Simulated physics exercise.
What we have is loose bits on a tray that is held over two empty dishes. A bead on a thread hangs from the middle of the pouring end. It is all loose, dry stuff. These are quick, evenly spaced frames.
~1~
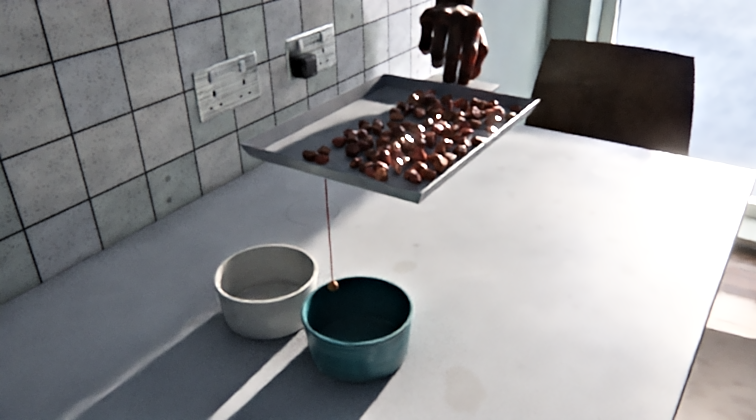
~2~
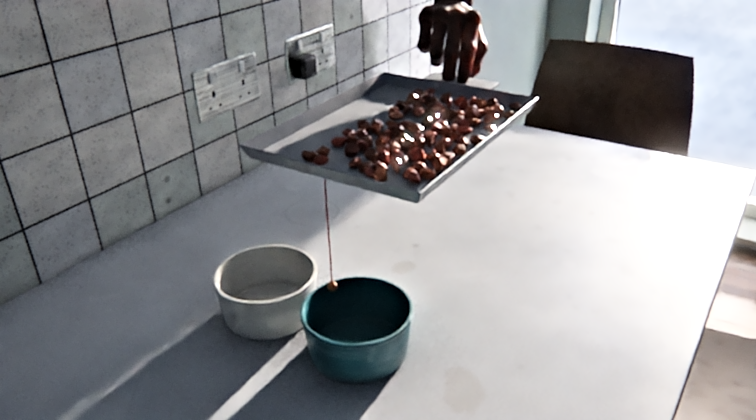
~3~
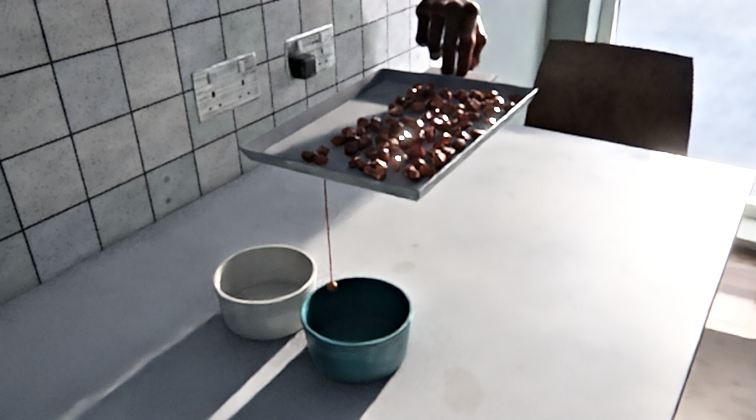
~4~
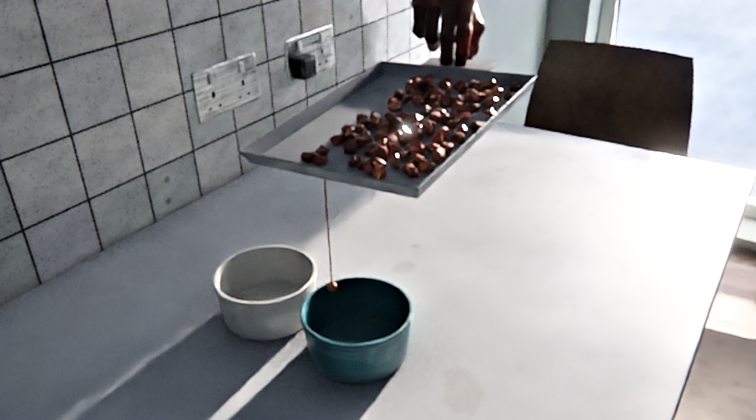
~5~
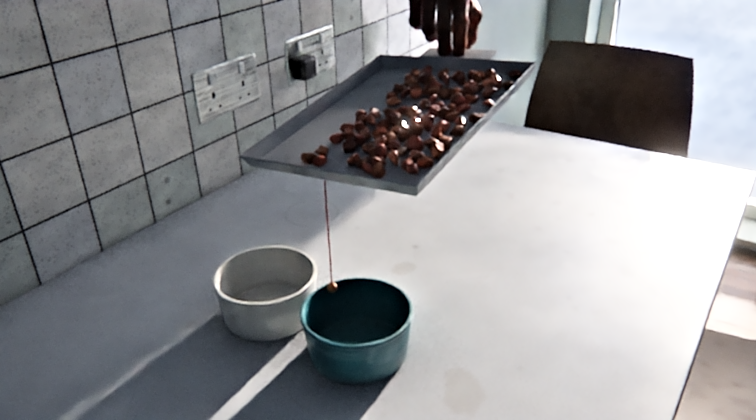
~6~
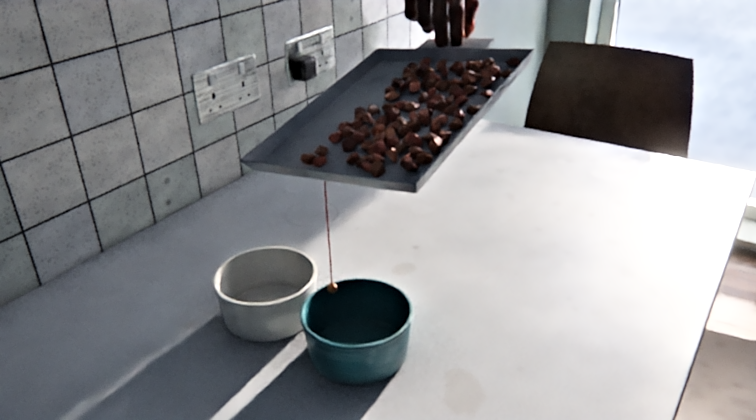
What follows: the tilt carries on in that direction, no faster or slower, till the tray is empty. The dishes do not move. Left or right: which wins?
The left one ends fuller.
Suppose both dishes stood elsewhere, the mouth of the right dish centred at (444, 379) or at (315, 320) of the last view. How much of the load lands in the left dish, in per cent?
Near 0 % and 60 %.
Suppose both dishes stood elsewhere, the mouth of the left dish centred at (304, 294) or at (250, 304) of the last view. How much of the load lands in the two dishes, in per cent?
Near 40 % and 50 %.
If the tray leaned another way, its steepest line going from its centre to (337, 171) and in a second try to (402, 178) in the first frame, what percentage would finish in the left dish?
First some 20, then 0 per cent.
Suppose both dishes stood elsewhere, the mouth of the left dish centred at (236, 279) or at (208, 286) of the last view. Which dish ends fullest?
One: Left. Two: The left dish.
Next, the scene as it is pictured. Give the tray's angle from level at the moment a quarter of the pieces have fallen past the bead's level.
At some 65 degrees.
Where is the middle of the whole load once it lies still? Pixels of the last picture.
Roughly at (264, 304).
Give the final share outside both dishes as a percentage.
Roughly 10 in a hundred.
Soon after the last picture, tray tipped steeply; most on the tray; a stray few in the left dish; about a quarter in the air.
A little later, tray tipped right over; a stray few on the tray; a stray few in the right dish; most in the left dish; a small part outside both; a stray few in the air.
Later still, tray tipped past a quarter turn; a stray few in the right dish; nearly all in the left dish; a small part outside both.
At rest, tray tipped past a quarter turn; a stray few in the right dish; nearly all in the left dish; a small part outside both.
